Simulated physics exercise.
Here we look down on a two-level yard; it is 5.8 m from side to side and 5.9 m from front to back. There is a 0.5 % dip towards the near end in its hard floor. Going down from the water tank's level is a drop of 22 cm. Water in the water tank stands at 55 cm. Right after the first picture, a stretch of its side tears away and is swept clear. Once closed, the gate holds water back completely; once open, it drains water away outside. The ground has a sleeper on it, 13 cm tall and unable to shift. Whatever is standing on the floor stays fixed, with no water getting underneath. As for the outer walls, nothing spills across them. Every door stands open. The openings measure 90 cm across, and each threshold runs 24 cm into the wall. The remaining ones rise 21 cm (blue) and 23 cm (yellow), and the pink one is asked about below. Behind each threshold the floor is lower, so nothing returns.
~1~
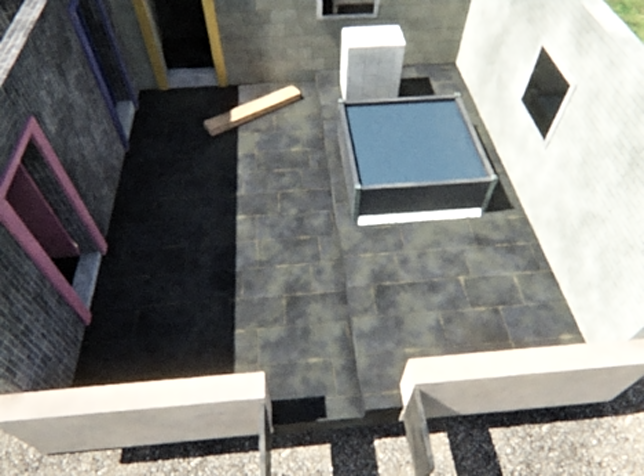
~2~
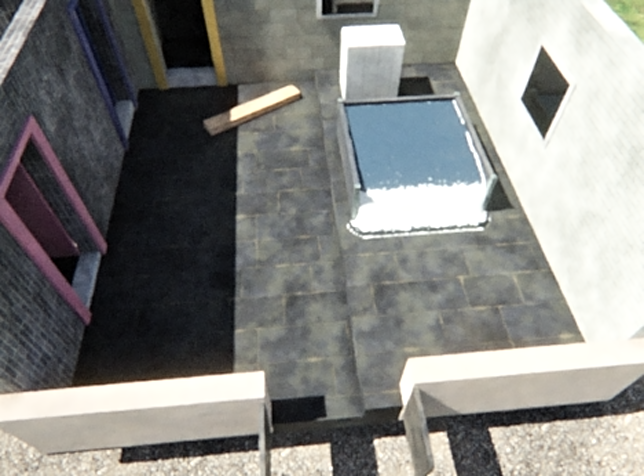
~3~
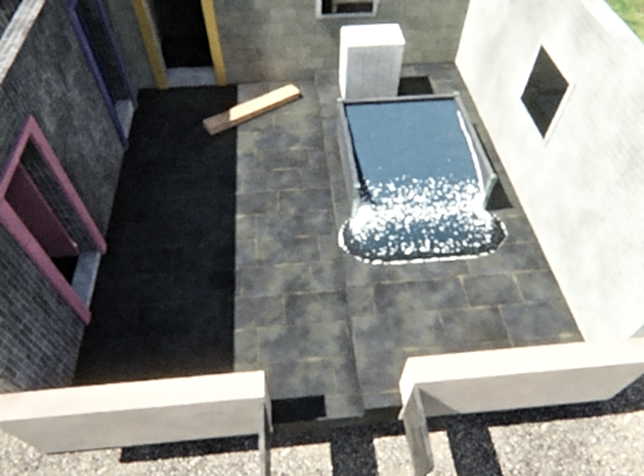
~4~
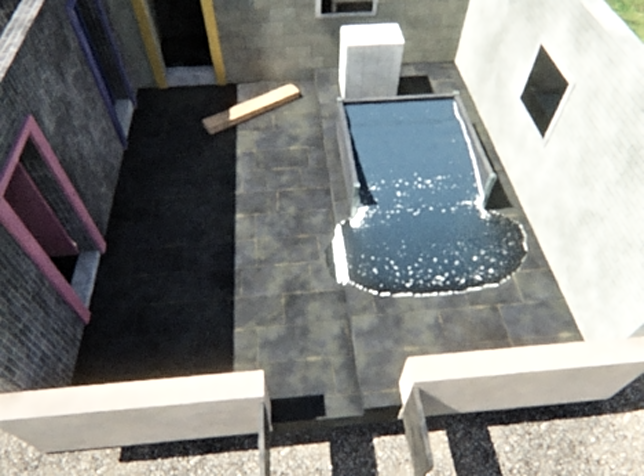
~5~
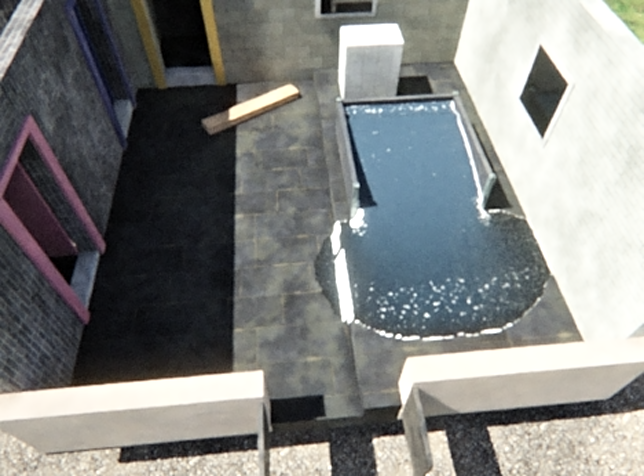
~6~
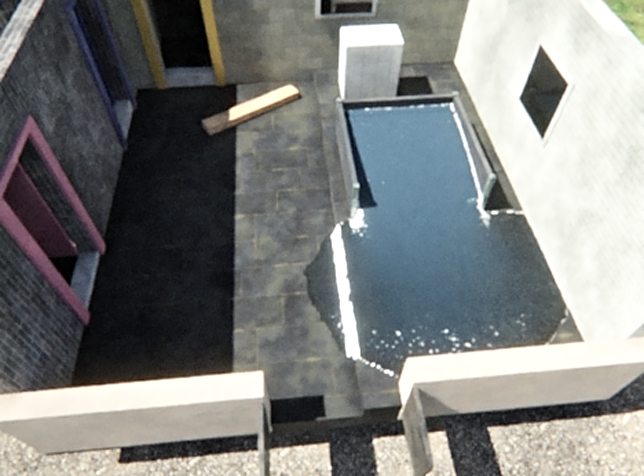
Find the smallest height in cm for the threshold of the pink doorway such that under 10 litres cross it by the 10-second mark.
Around 6.5 cm is just enough.
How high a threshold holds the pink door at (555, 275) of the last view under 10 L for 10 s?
Roughly 18 cm, give or take.
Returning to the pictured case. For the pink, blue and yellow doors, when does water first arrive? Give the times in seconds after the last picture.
Pink door 3.2 seconds, blue door 5.5 seconds, yellow door 6.5 seconds.
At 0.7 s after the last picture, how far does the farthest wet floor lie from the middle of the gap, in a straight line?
Around 3.0 m out.
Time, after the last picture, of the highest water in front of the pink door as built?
The level tops out around 4.5 s.
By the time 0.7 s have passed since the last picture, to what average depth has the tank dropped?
Roughly 26 cm.
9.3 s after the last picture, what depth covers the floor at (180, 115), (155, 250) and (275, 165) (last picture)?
Taking the spots in order: About 6, 4 and 2 centimetres.
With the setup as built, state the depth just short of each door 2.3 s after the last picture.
The pink door has 0 cm, the blue door 0 cm and the yellow door 0 cm.
Then, 0.7 s after the last picture water covers 25 % of the floor, deepest (36 cm) near (594, 364); it has not reached the pink door.
Then, 2.3 s after the last picture water covers 30 % of the floor, deepest (22 cm) near (562, 367); it has not reached the pink door.
Then, 9.3 s after the last picture water covers 90 % of the floor, deepest (9 cm) near (249, 106); 5 cm at the pink door, 2 litres in over its 9 cm threshold.
At the pink door as built, the water peaked near 10 cm, 4.7 s after the last picture.
With a threshold of 6 cm, 14 litres would have come in within the 10 s; with 8 cm, 4 litres. So under 10 litres takes about 6.5 cm.
